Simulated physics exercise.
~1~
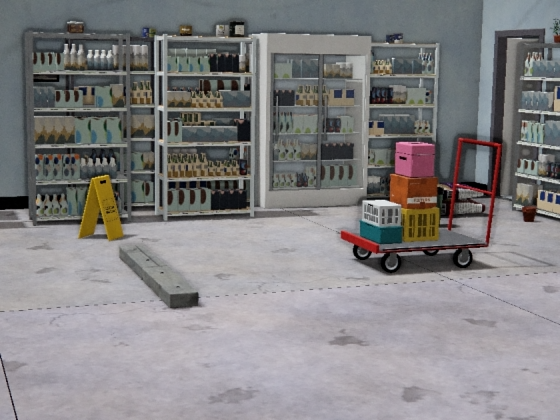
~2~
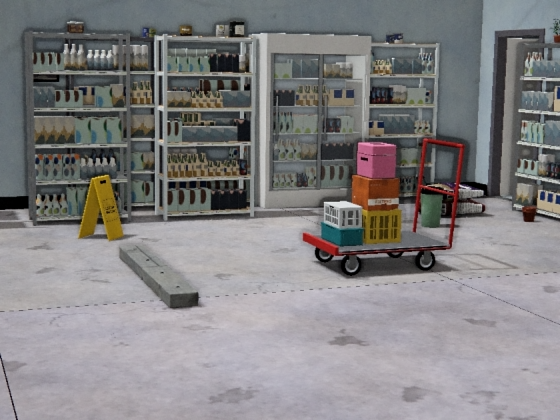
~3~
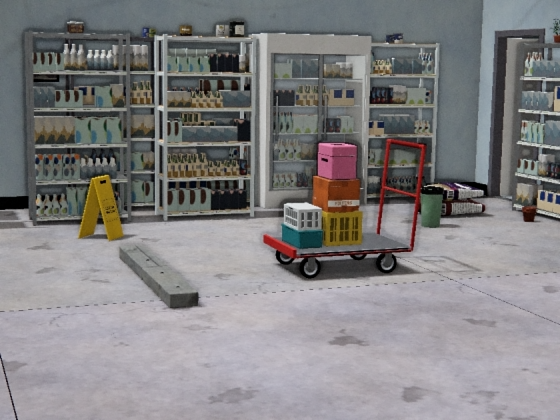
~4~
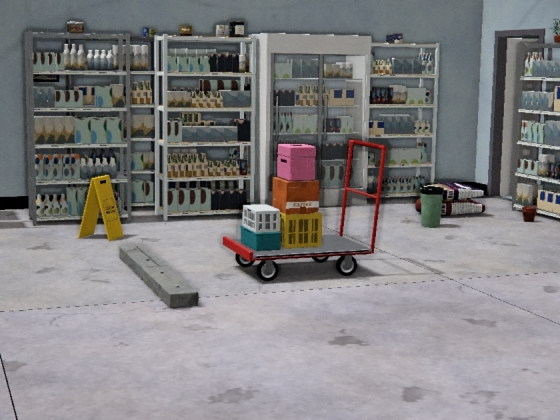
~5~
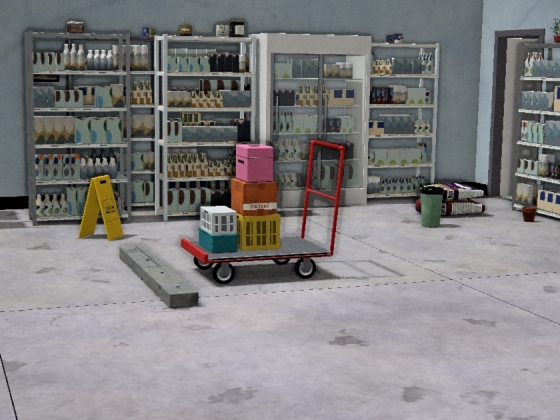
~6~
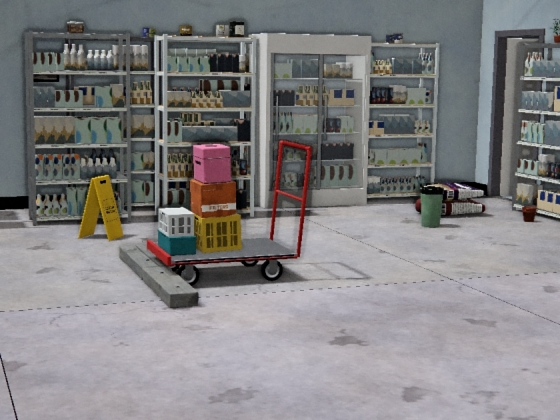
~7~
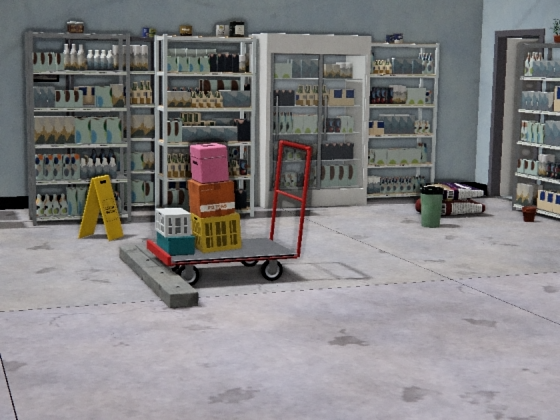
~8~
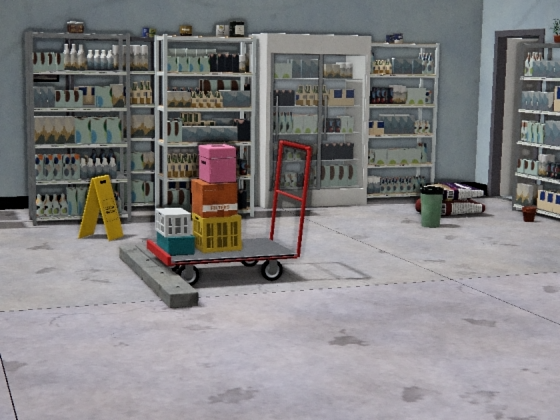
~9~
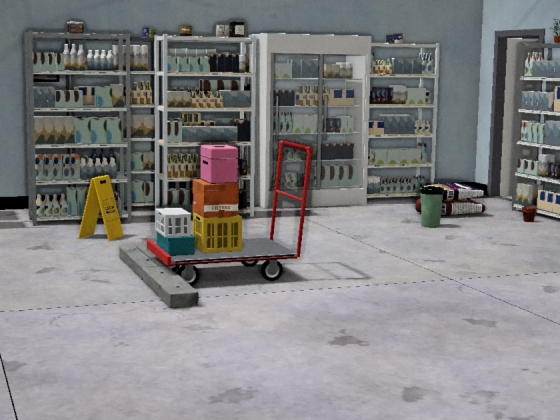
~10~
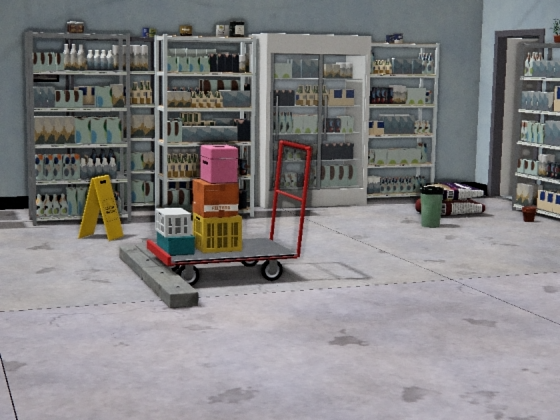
A red trolley stacked with colourful crates and boxes rolled left across the storeroom floor until it stopped abruptly against a low grey kerb. The pink box on top shifted slightly but stayed upright, and the whole load remained on the deck.
